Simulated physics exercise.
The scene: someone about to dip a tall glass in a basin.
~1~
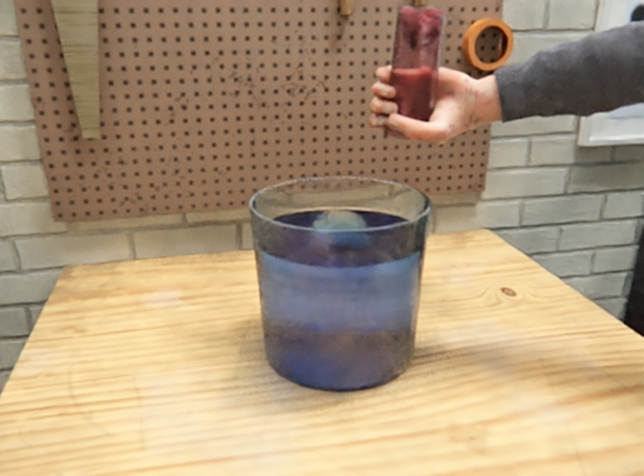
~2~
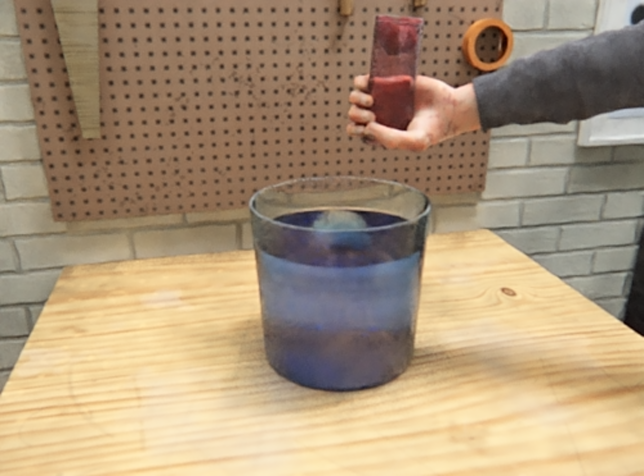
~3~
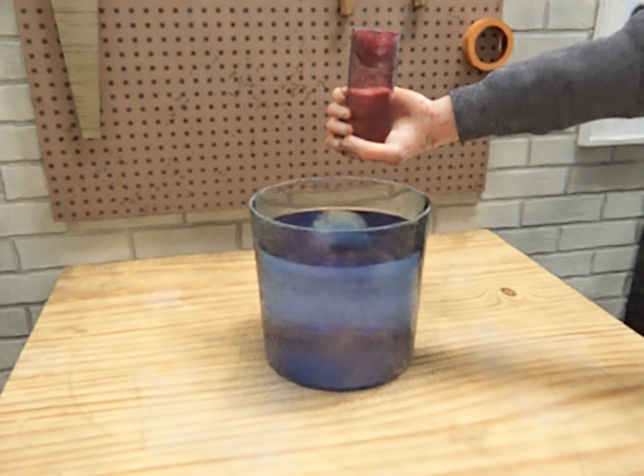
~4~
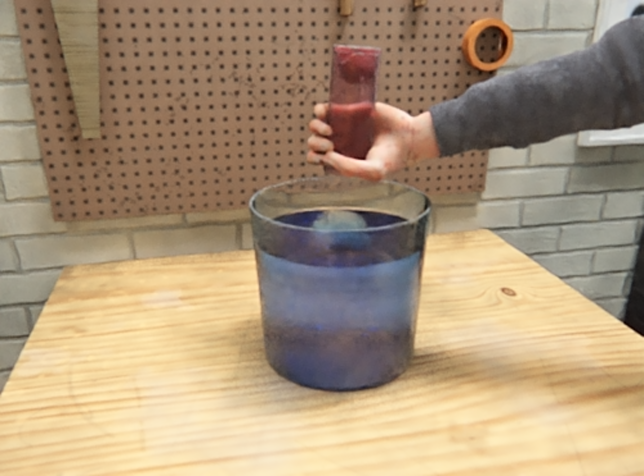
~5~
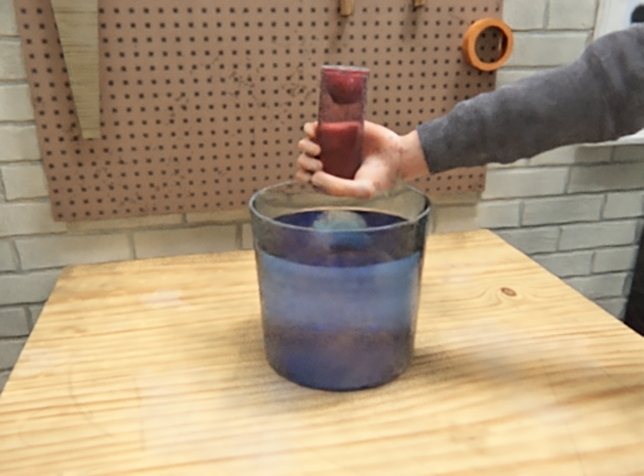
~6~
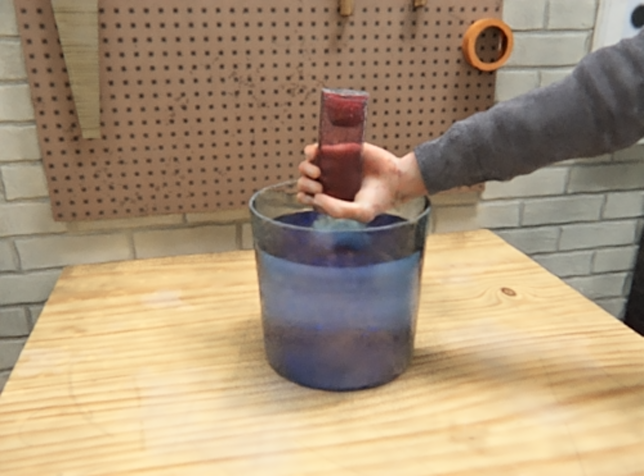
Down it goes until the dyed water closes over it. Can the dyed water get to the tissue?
Under the surface the tissue keeps dry.
Next, the tall glass enters the dyed water.
After that, air is trapped inside and holds the level down.
Finally, the tall glass is under, still full of air, and the tissue is dry.
